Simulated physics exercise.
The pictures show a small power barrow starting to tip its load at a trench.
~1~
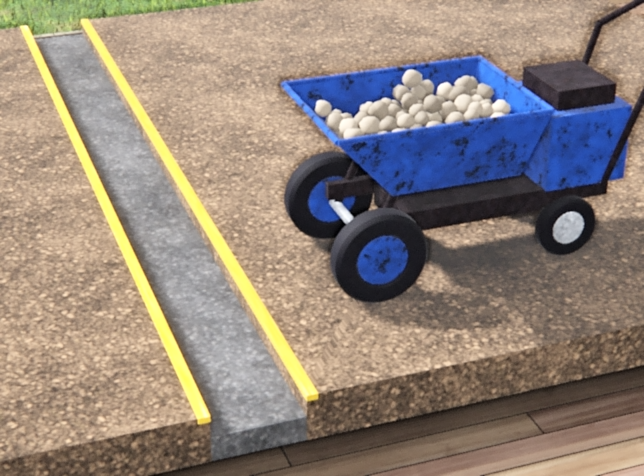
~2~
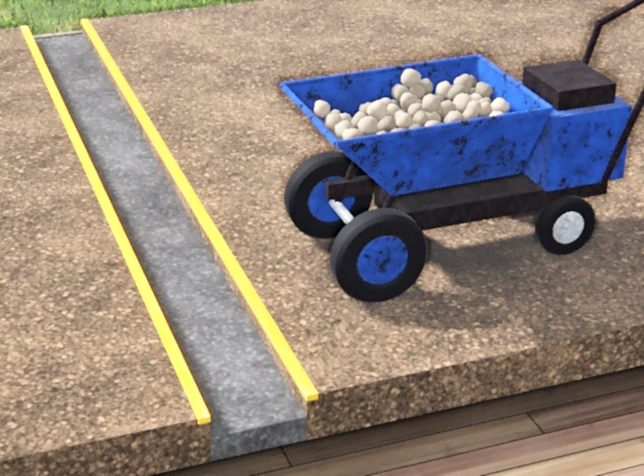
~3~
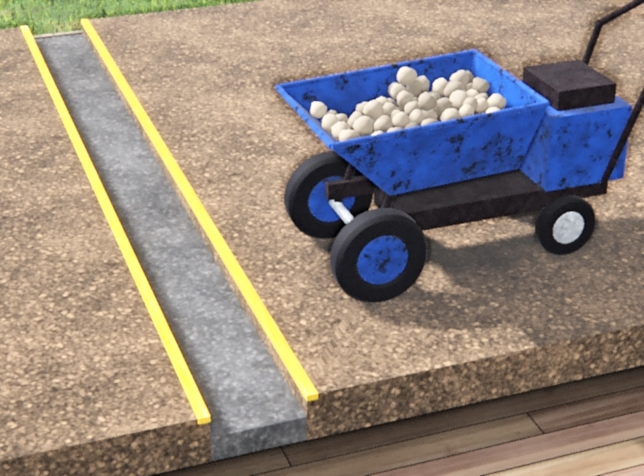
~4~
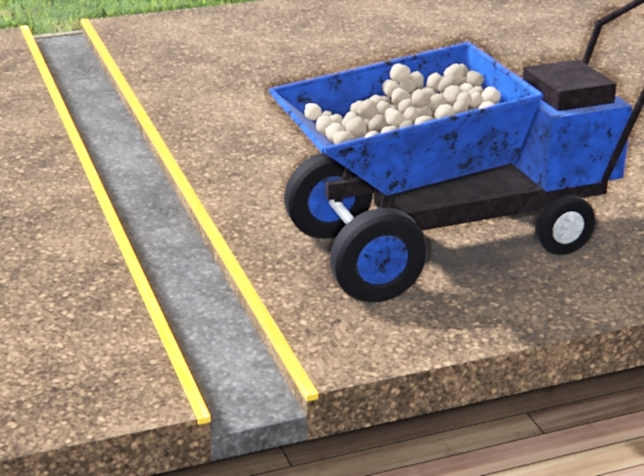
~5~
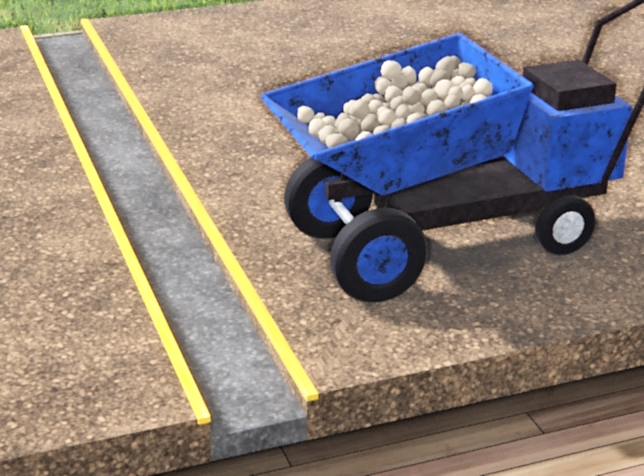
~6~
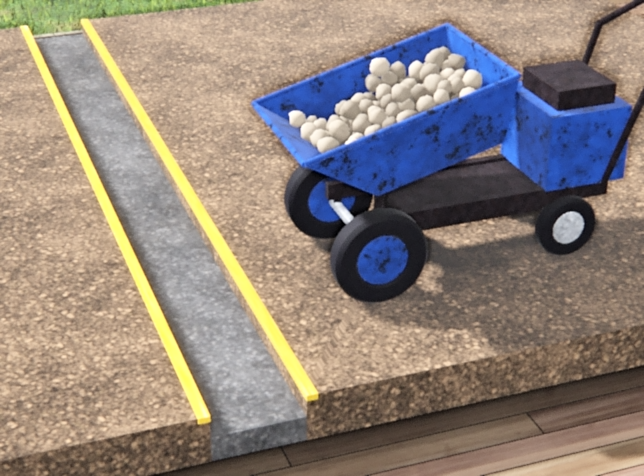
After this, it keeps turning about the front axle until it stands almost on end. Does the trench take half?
Between the edges lies the larger part of the load.
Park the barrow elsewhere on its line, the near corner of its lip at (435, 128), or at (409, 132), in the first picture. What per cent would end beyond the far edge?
The first gives 0 %, the second 0 %.
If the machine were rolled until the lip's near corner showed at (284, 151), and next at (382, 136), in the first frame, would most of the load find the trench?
In turn: Below a half; over half.
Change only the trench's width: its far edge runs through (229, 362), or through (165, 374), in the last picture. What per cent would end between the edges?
About 30 and 80 per cent.
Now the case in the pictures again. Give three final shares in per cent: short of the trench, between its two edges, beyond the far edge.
Short near 0; between near 70; beyond near 25.
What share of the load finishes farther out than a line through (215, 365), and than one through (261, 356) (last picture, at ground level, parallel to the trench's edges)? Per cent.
About 50 and 90 per cent.
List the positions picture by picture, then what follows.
In the first picture, lip of the skip (338, 143), level; top of the load (435, 104), river pebbles; first edge of the trench (286, 350); far edge (183, 371), the trench over half as wide as the skip, and shallow for its width.
In the second picture, lip of the skip (336, 144), level; top of the load (434, 103).
In the third picture, lip of the skip (331, 146), tipped barely; top of the load (430, 101).
In the fourth picture, lip of the skip (324, 150), tipped a little; top of the load (439, 105).
In the fifth picture, lip of the skip (315, 157), tipped a little; top of the load (452, 100).
In the sixth picture, lip of the skip (305, 165), tipped clearly; top of the load (443, 93); first edge of the trench (286, 350); far edge (183, 371).
Just after the last frame, skip tipped steeply; every one in the skip.
A moment on, skip tipped right over; roughly two thirds in the skip; roughly a quarter in or heaped over the trench; just a few beyond it; about a tenth falling.
Further on, skip tipped right over; about a tenth in the skip; roughly two thirds in or heaped over the trench; roughly a quarter beyond it.
When it is over, skip tipped right over; just a few in the skip; roughly two thirds in or heaped over the trench; roughly a quarter beyond it.
